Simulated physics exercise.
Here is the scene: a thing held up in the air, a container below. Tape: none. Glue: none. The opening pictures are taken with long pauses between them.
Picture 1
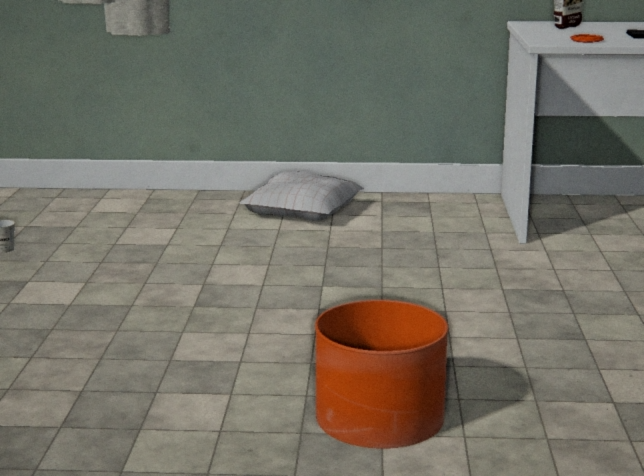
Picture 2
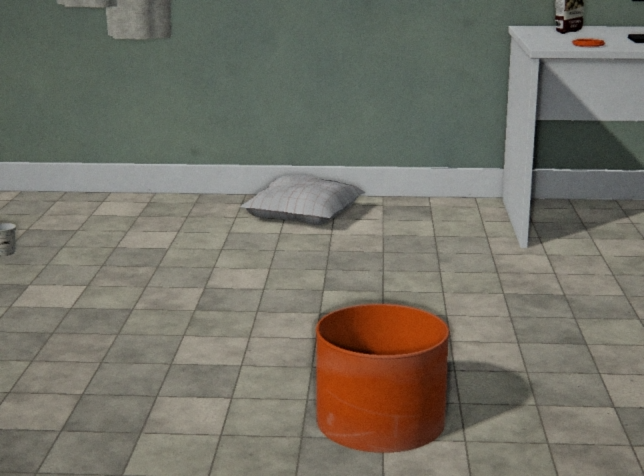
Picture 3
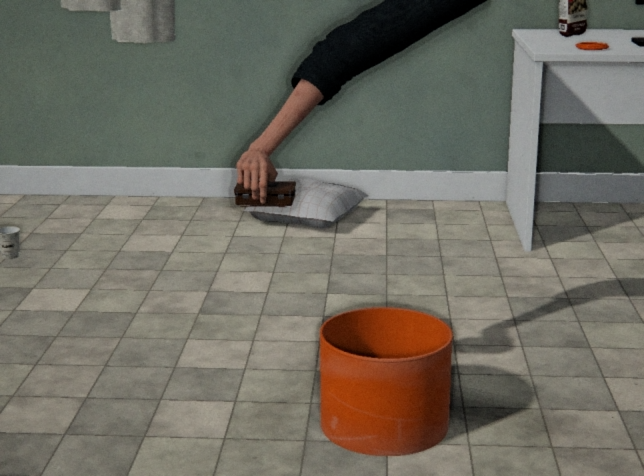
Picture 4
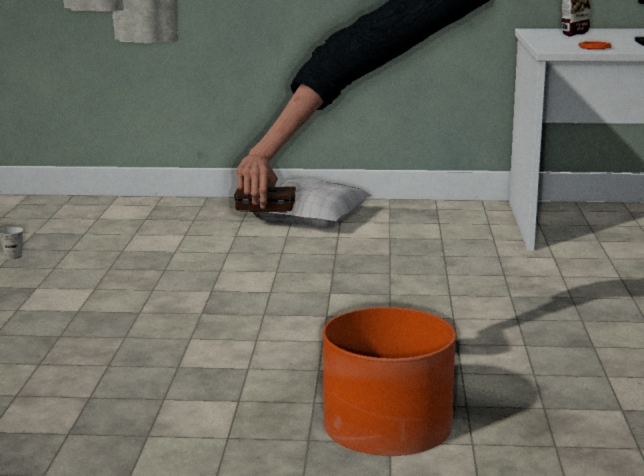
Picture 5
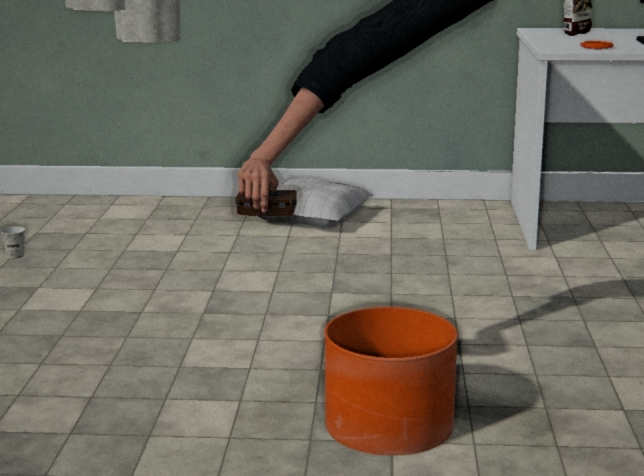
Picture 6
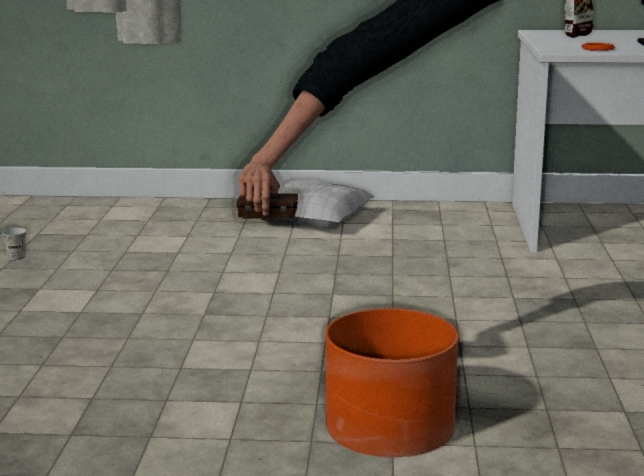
A hand appears holding a brown case by the pillow, beyond an orange bucket.
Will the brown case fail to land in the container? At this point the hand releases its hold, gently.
Yes.
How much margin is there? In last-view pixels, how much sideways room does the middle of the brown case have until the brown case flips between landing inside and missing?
I'd put it at roughly 60 pixels, moving right.
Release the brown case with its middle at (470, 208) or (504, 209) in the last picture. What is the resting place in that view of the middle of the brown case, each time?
Resting at (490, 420) and (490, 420).
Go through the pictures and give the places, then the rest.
Bucket (381, 371), in the first frame.
Bucket (382, 375), in the second frame.
Still on the way; brown case (266, 193); bucket (385, 379), in the third frame.
Still on the way; brown case (265, 198); bucket (388, 378), in the fourth frame.
Still on the way; brown case (267, 202); bucket (390, 378), in the fifth frame.
In place, still held; brown case (268, 206); bucket (391, 380), in the sixth frame.
Then, 0.16 s later than the last frame, brown case shifted a little near (268, 234).
Then, 0.26 s later than the last frame, brown case dropping near (270, 298).
Then, 0.34 s later than the last frame, brown case dropping near (271, 374).
When it is over, the brown case ends up outside, near (272, 415).
